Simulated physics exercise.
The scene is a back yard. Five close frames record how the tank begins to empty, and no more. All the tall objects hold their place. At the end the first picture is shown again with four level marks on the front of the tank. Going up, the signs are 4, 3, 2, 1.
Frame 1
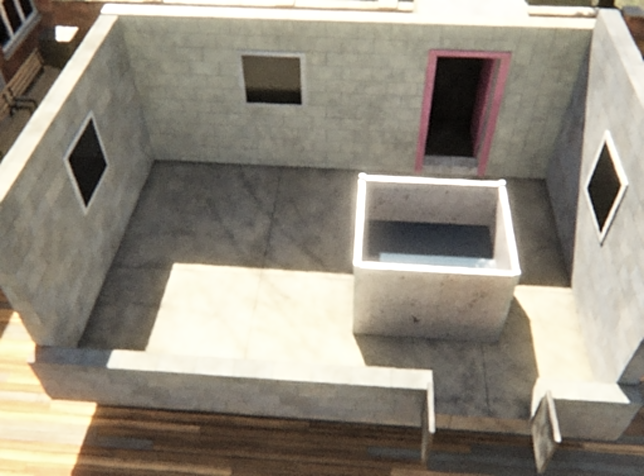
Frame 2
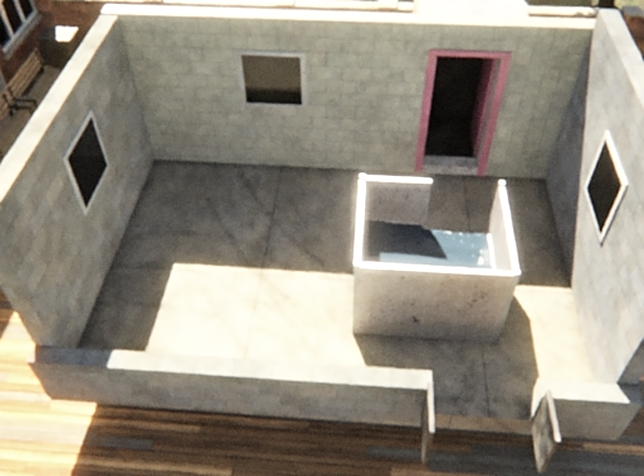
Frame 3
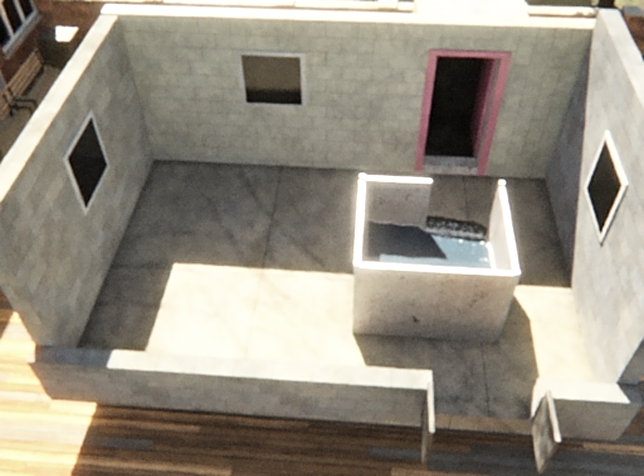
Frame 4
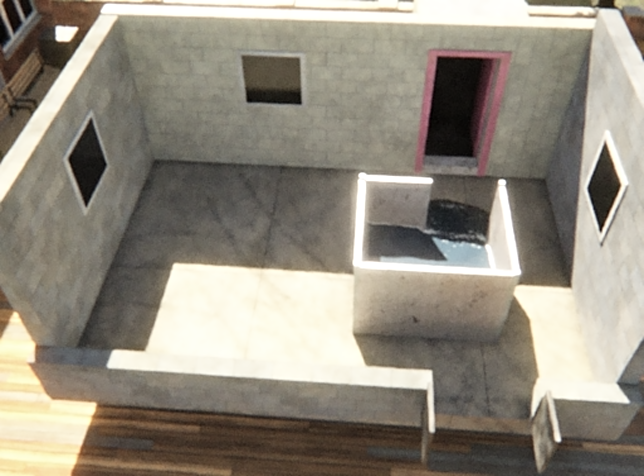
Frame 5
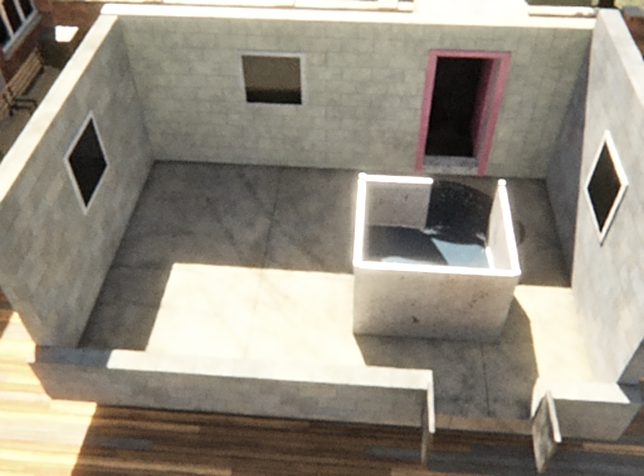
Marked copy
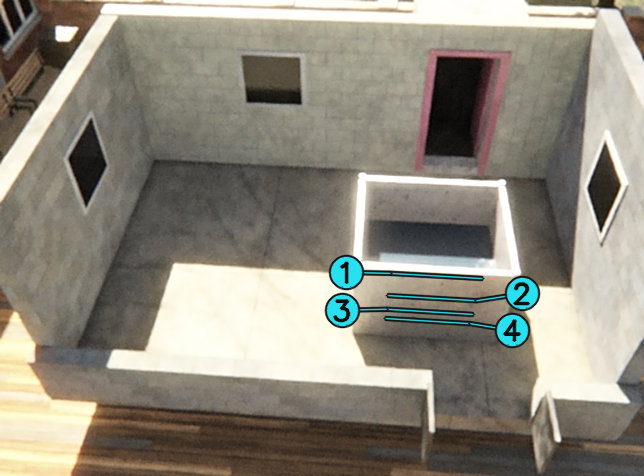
We see a walled yard with a pink doorway and a pale square tank of water. Part of the tank's back wall disappears, and the water ripples and pours through the gap, spreading darkly over the ground behind.
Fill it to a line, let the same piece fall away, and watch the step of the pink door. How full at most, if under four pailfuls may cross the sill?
Use line 4.
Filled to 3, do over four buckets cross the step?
Yes.
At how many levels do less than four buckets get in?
One of the four.
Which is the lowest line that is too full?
3 it is.
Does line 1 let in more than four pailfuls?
Yes.
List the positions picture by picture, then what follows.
Water in the tank at rest, its middle at (427, 261); foot of the pink doorway at (449, 174); open gate at (485, 372).
Water covers 1 % of the ground, its front hidden from here.
Water covers 3 % of the ground, its front hidden from here.
Water covers 6 % of the ground, its front hidden from here.
Water covers 10 % of the ground, its front hidden from here.
On the marked copy, 1 at (436, 275); 2 at (432, 298); 3 at (429, 311); 4 at (427, 321); from the bottom up 4, 3, 2, 1.
Choosing 1, dozens of bucketfuls pour in.
Choosing 2, dozens of bucketfuls pour in.
Choosing 3, about 12 bucketfuls get in.
Choosing 4, a bucket or two gets in.
